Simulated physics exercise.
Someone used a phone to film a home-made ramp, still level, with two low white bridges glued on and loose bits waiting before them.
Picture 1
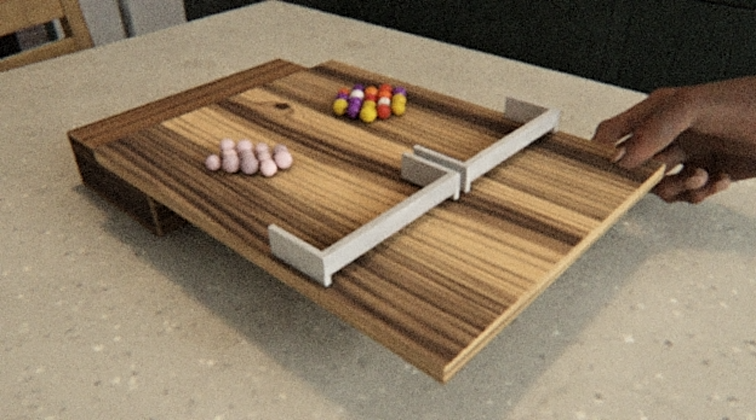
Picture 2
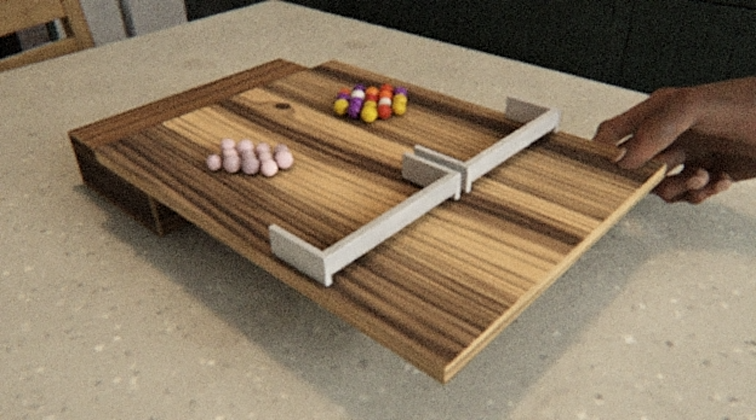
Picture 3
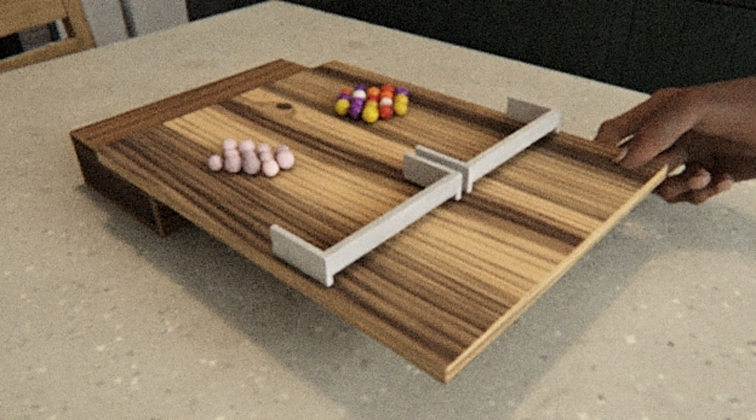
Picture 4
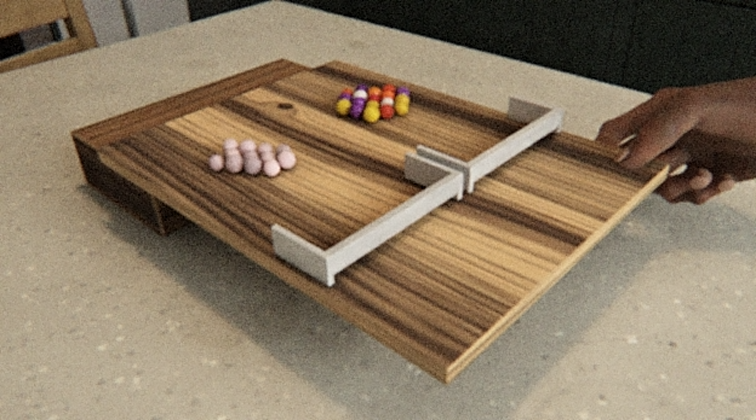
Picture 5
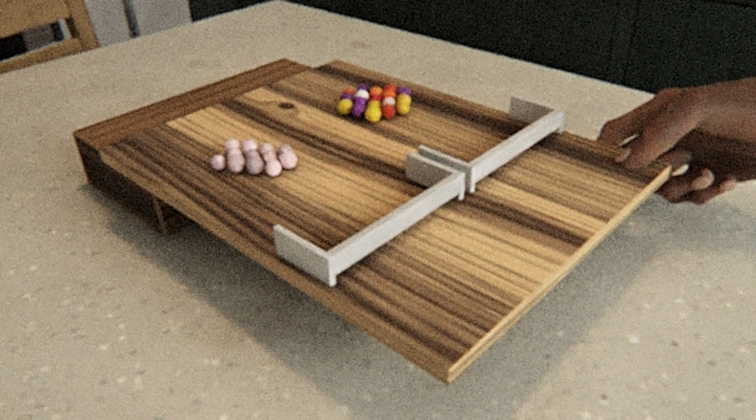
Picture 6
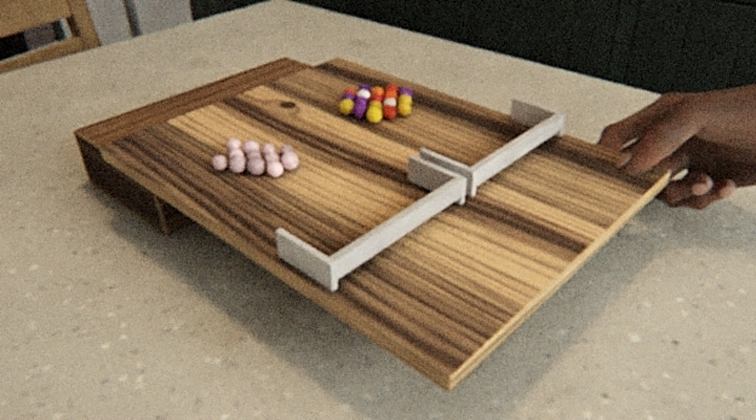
A hand barely moving the edge of a striped wooden board, with pale pink balls and multicoloured balls resting above light-coloured barriers.
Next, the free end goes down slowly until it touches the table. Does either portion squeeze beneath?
Near portion - stuck at the bar. Far portion - stuck at the bar.
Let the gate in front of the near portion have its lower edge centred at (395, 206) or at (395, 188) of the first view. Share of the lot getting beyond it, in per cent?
The first try lets some 100 per cent by, the second some 100 per cent.
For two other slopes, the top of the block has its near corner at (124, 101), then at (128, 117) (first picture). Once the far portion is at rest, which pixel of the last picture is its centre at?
One: About (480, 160). Two: About (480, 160).
Then, 0.35 s after the last picture, board sloping at 9°; near portion on its way down; far portion on its way down.
Then, 0.65 s after the last picture, board resting at 11°; near portion on its way down; far portion on its way down.
Then, 0.92 s after the last picture, board resting at 11°; near portion has reached its gate; far portion has reached its gate.
At rest, board resting at 11°; near portion gathered behind its gate; far portion gathered behind its gate.
